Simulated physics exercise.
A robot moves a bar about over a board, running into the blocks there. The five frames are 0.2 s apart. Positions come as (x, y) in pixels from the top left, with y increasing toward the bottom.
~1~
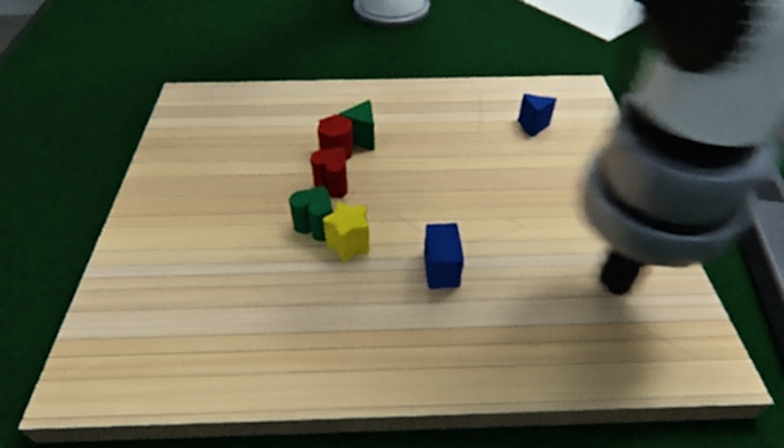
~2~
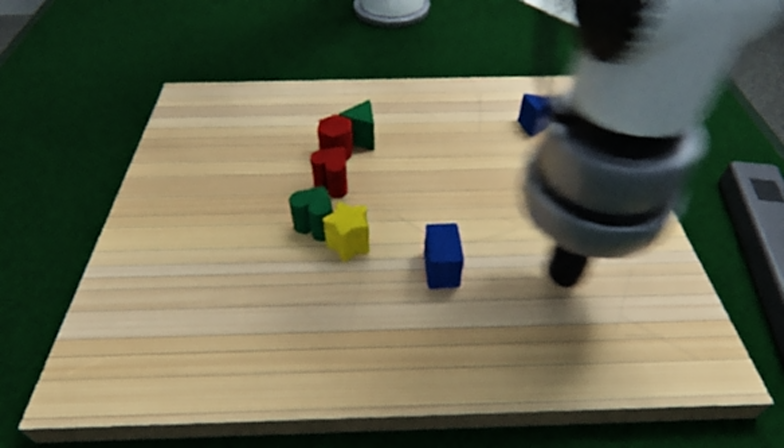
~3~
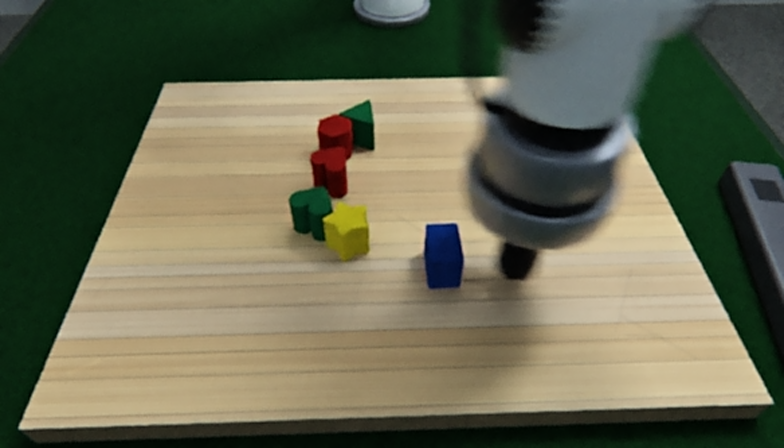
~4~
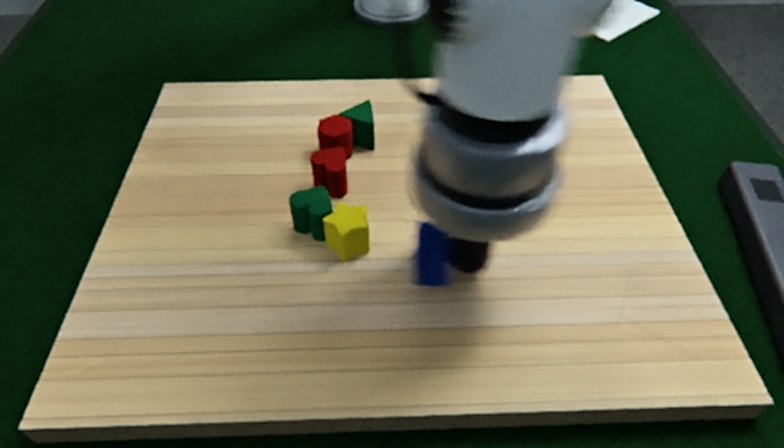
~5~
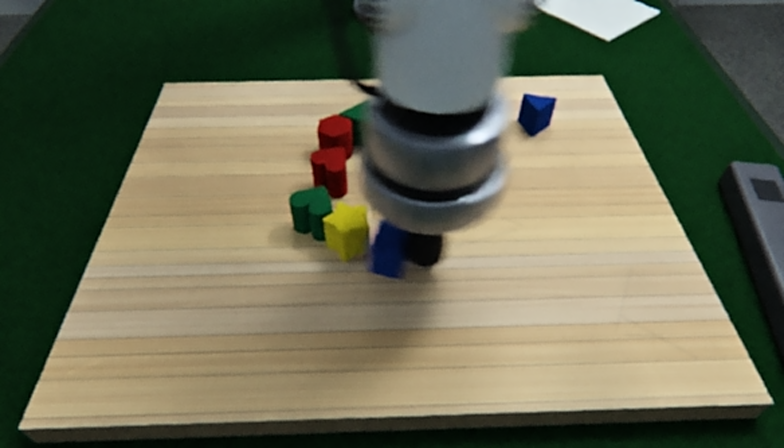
A robot arm swept leftward across a wooden board, its short dark tip meeting a blue block and pushing it left toward a yellow star, while the red and green blocks stayed still.
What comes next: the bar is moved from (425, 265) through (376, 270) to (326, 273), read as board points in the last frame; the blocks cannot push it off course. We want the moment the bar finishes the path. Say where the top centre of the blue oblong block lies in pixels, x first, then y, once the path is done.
The middle of its upper face will lie at (291, 232).
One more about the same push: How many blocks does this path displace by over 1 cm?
Shifted over 1 cm: Three or more.
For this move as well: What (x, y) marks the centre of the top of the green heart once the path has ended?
It should be at about (281, 178).
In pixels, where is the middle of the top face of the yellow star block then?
Answer: (278, 206).
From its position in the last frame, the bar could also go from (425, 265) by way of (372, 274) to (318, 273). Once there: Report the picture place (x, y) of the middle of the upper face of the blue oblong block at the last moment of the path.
Put as a pixel place, it's (283, 230).
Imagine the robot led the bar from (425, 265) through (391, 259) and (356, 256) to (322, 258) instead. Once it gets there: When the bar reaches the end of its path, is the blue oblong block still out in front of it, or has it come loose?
I believe the blue oblong block keeps its place ahead of the bar.
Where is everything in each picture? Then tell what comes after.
In the first picture, lower end of the bar (616, 279), tops of blocks, green heart (312, 199), yellow star block (348, 217), blue oblong block (445, 242).
In the second picture, bar (565, 272), blocks as before.
In the third picture, bar (516, 265), blocks as before.
In the fourth picture, bar (470, 258), blue oblong block (433, 240).
In the fifth picture, bar (426, 252), green heart (312, 199), yellow star block (348, 217), blue oblong block (390, 230).
What follows on the original path. Halfway along, bar (374, 257); green heart (291, 188), turned 20° clockwise; yellow star block (311, 211), turned 20° clockwise; blue oblong block (340, 231), turned 20° clockwise.
At the end, bar (325, 259); green heart (281, 178), turned 50° clockwise; yellow star block (278, 206), turned 50° clockwise; blue oblong block (291, 232), turned 25° clockwise.
